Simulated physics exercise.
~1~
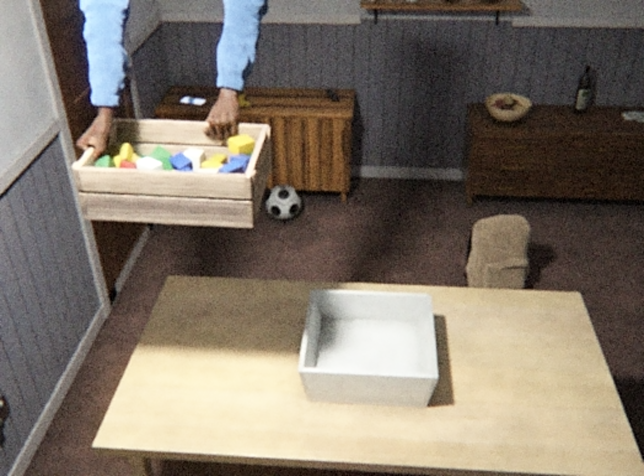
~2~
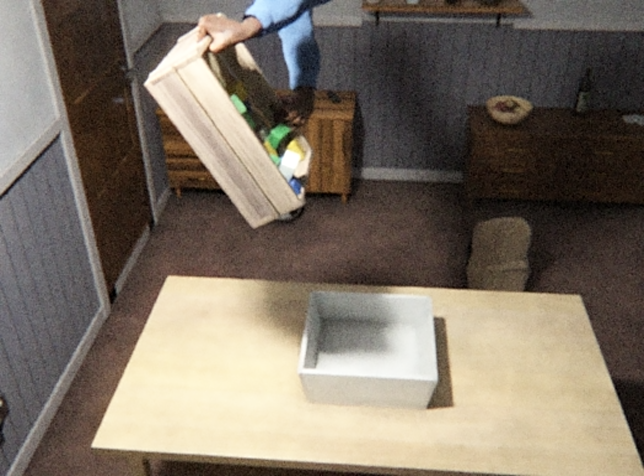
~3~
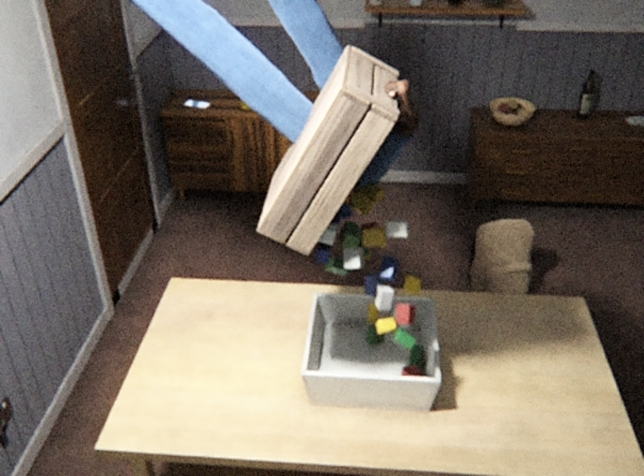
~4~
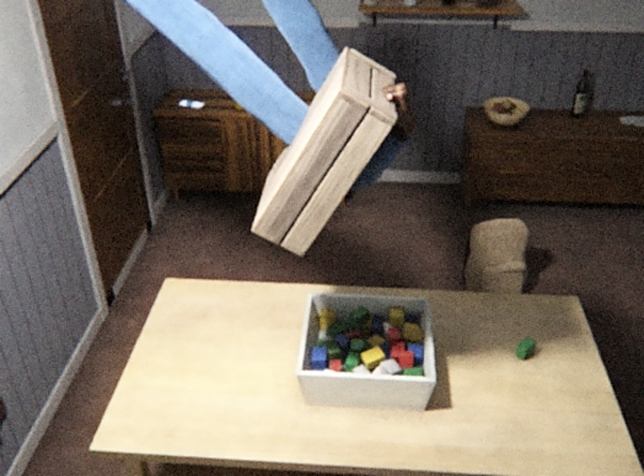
The footage shows two hands holding a wooden crate of colourful blocks above a table, then tipping it steeply so the blocks tumble into a white tub below. Nearly all the blocks end up inside, while a green one rests on the tabletop to the right.
